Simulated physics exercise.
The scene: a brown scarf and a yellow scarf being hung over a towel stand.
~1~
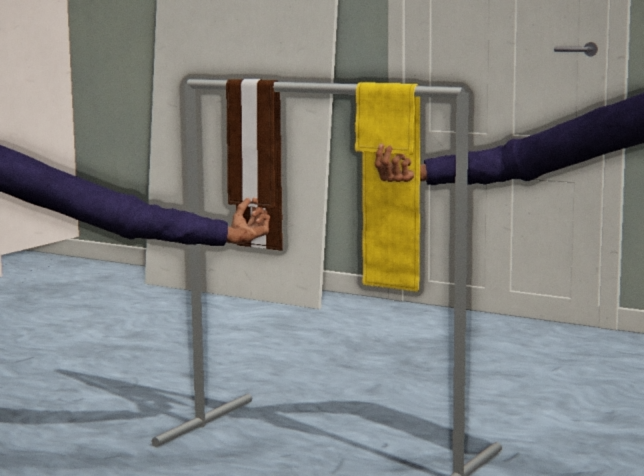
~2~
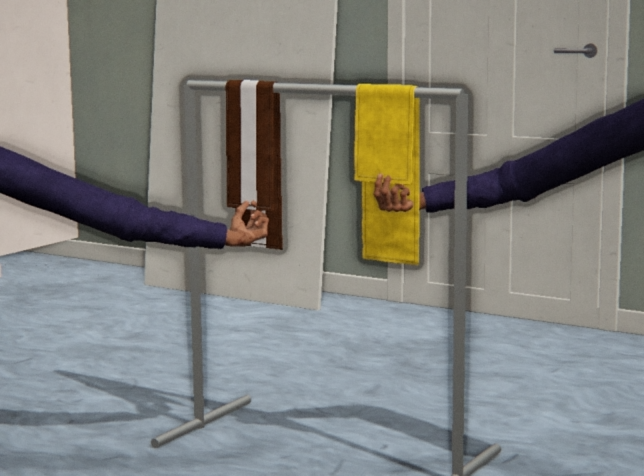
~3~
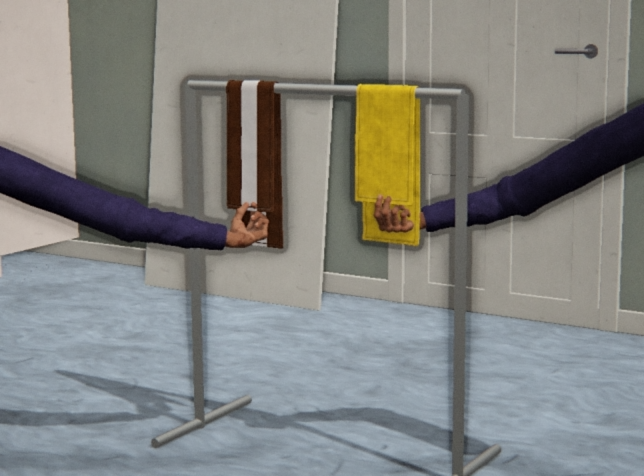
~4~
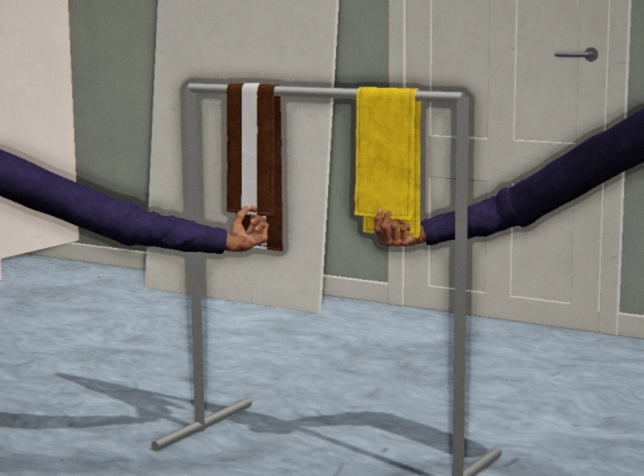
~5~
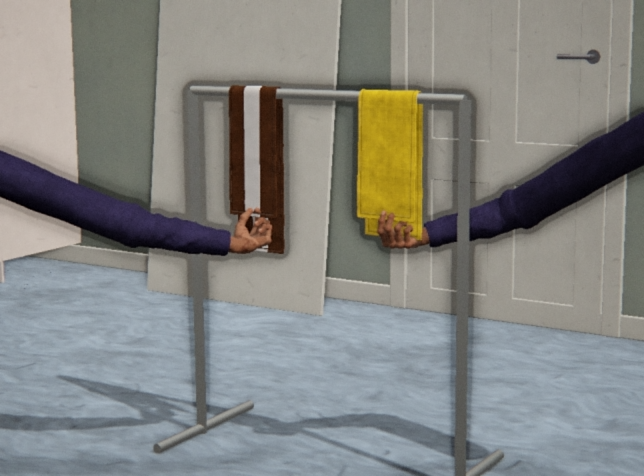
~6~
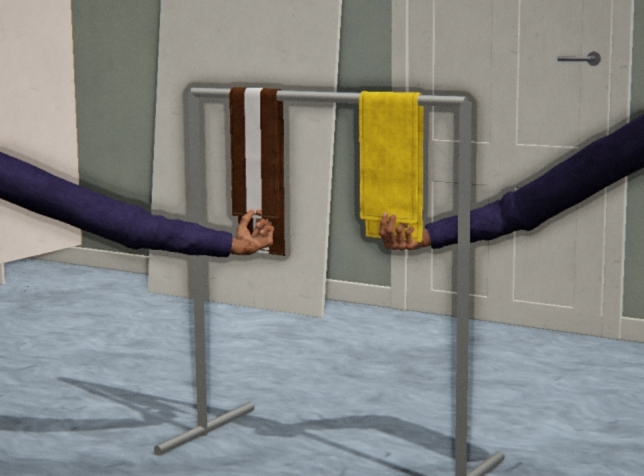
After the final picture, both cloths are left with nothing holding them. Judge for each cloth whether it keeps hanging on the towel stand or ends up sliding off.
The brown scarf most likely keeps its perch; the yellow scarf most likely keeps its perch.
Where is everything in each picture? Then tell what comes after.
In the first picture, brown scarf front hem (263, 203), back hem (271, 244); yellow scarf front hem (370, 147), back hem (377, 281).
In the second picture, brown scarf front hem (261, 205); yellow scarf front hem (369, 176).
In the third picture, brown scarf front hem (262, 207); yellow scarf front hem (369, 197).
In the fourth picture, brown scarf front hem (262, 210); yellow scarf front hem (369, 211).
In the fifth picture, brown scarf front hem (265, 212); yellow scarf front hem (372, 213).
In the sixth picture, brown scarf front hem (267, 214), back hem (273, 250), front almost as long as the back; yellow scarf front hem (374, 215), back hem (380, 233), front almost as long as the back.
Then, 0.36 s past the final frame, brown scarf unmoved; yellow scarf unmoved.
When it is over, brown scarf unmoved; yellow scarf unmoved. The brown scarf stays on and the yellow scarf hangs there.
